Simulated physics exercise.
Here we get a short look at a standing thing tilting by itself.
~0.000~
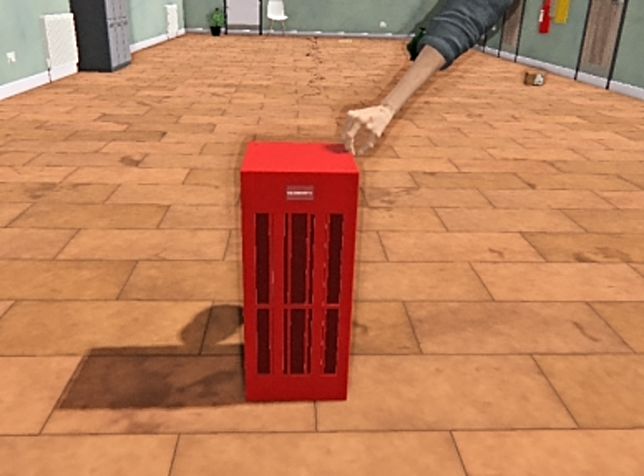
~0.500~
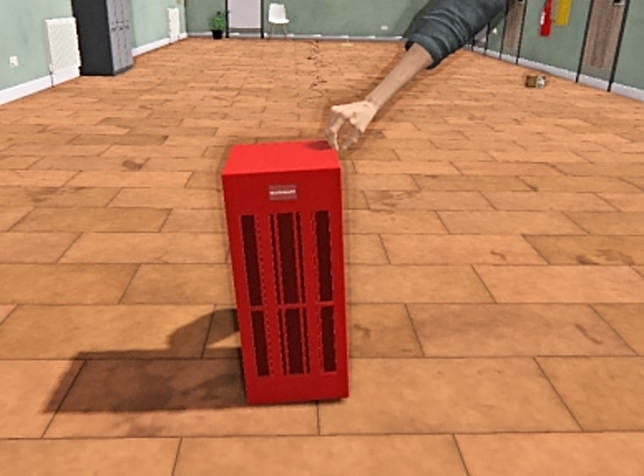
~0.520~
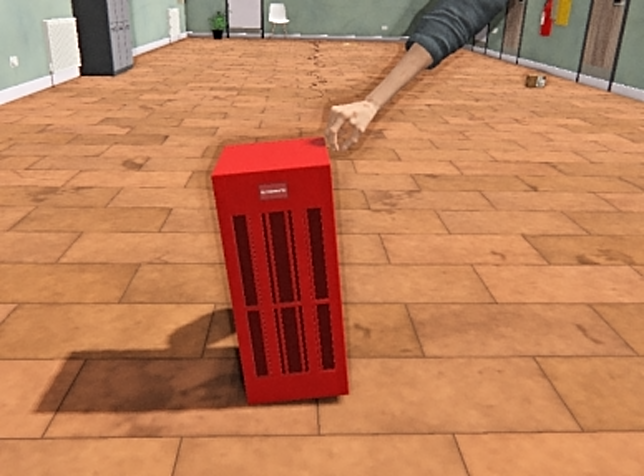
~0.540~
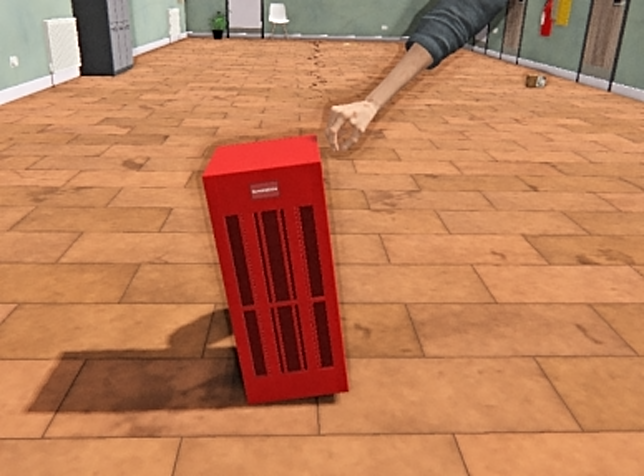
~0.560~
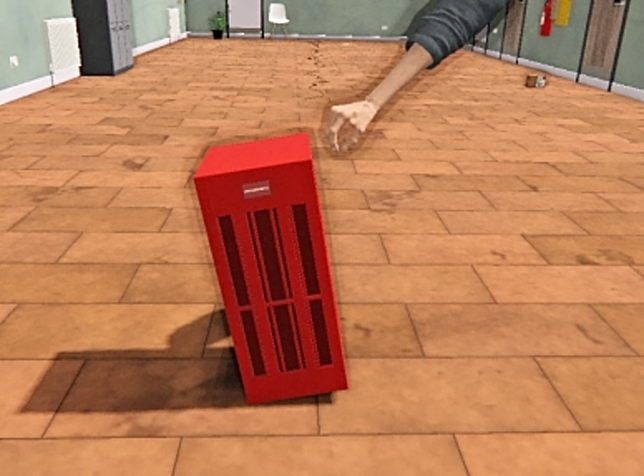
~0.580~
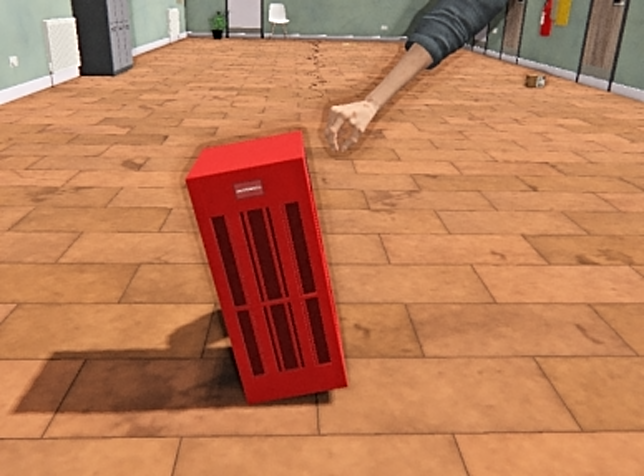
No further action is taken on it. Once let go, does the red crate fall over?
Yes.
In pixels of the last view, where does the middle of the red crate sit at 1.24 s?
Centre estimate: (158, 299).
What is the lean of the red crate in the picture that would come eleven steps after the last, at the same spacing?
It would be leaning 25° at that stage.
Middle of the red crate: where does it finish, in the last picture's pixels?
(132, 333).
After 1.00 s, red crate 37° off upright near (218, 268).
After 1.24 s, red crate 68° off upright near (158, 299).
In the end (2.0 s), the red crate topples, near (132, 333).
